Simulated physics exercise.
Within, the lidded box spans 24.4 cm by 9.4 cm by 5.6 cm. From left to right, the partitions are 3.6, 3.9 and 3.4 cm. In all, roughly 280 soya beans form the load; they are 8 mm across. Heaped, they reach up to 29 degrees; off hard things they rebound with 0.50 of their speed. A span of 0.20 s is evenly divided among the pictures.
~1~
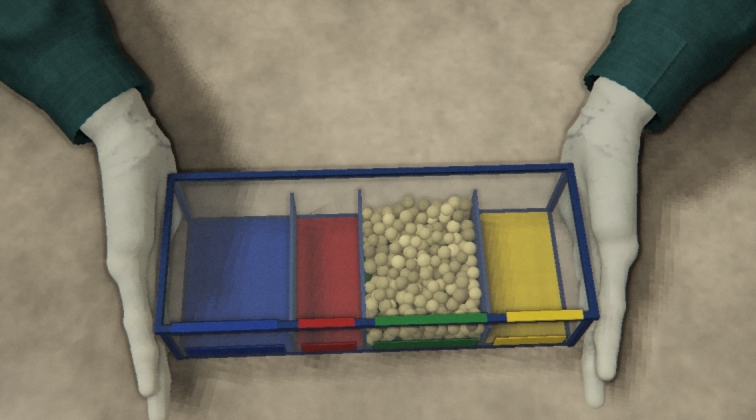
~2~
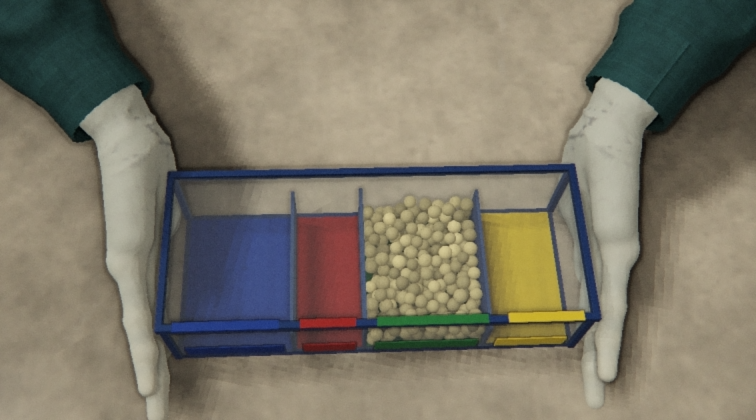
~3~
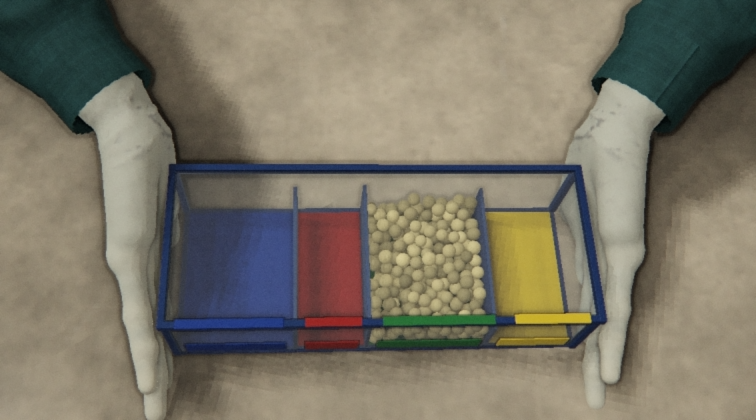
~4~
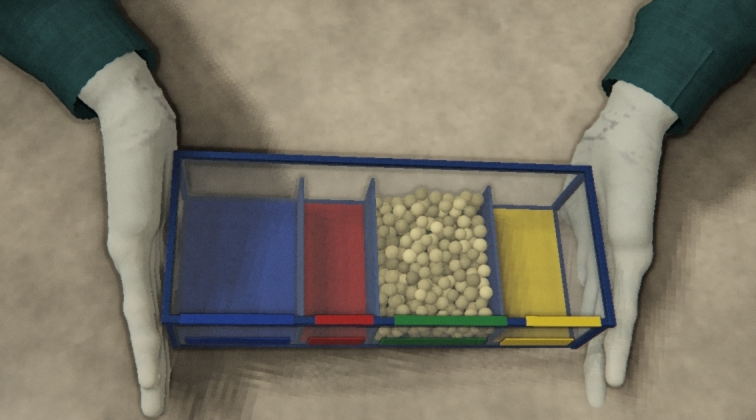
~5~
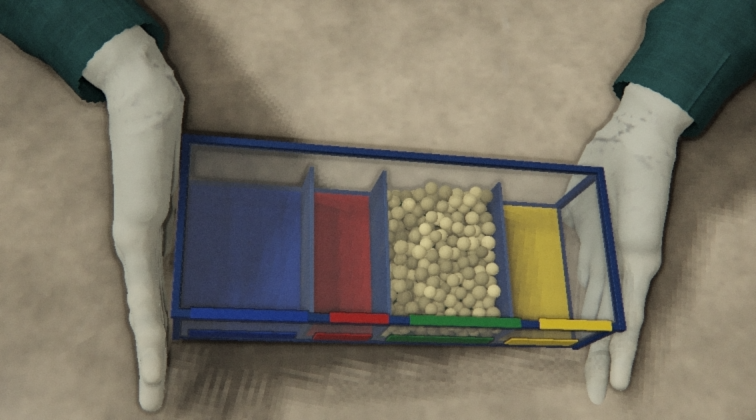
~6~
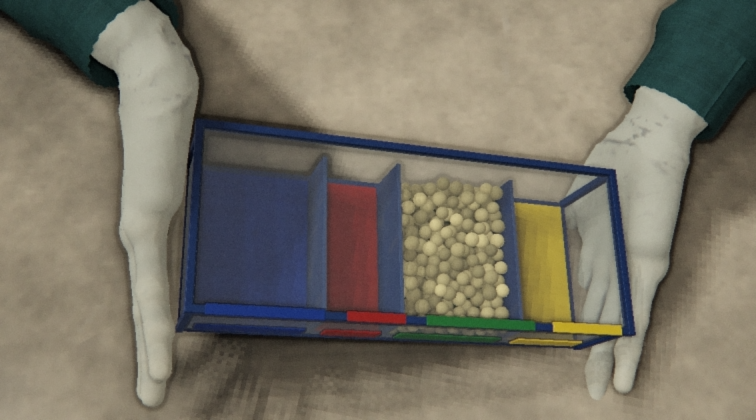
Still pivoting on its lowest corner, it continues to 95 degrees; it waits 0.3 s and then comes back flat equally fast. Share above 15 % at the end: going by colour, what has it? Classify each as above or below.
Classification: Red compartment below, blue compartment below, green compartment above, yellow compartment above.
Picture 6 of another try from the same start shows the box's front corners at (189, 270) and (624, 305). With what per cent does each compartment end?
Red 0 %; blue 0 %; green 25 %; yellow 75 %.
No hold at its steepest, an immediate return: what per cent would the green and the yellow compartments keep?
Green 45; yellow 55.
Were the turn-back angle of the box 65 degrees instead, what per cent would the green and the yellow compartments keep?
Result - green 75 percent, yellow 25 percent.
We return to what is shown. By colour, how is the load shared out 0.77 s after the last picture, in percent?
It splits as red 0, blue 0, green 55 and yellow 45 percent.
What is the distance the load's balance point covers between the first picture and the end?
Roughly 4.5 cm.
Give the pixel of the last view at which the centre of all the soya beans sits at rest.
Somewhere around (504, 298) in the final frame.
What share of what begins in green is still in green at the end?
It works out to near 40 percent.
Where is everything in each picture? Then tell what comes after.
The first picture shows box tilt 0 degrees, front corners at (163, 327) and (591, 313); green 100 %.
The second picture shows box tilt 1 degrees, front corners at (163, 326) and (592, 314).
The third picture shows box tilt 4 degrees, front corners at (165, 323) and (598, 316), lowest corner right front.
The fourth picture shows box tilt 8 degrees, front corners at (170, 317) and (607, 320), lowest corner right front.
The fifth picture shows box tilt 13 degrees, front corners at (179, 310) and (617, 324), lowest corner right front.
The sixth picture shows box tilt 19 degrees, front corners at (193, 305) and (626, 329), lowest corner right front; green 100 %.
Then, 0.77 s after the last picture, tilt 95 degrees; green 55 %, yellow 45 %.
Then, 1.28 s after the last picture, tilt 51 degrees; green 40 %, yellow 60 %.
Then, 1.86 s after the last picture, tilt 0 degrees; green 40 %, yellow 60 %.
In the end, red 0 %, blue 0 %, green 40 %, yellow 60 %.
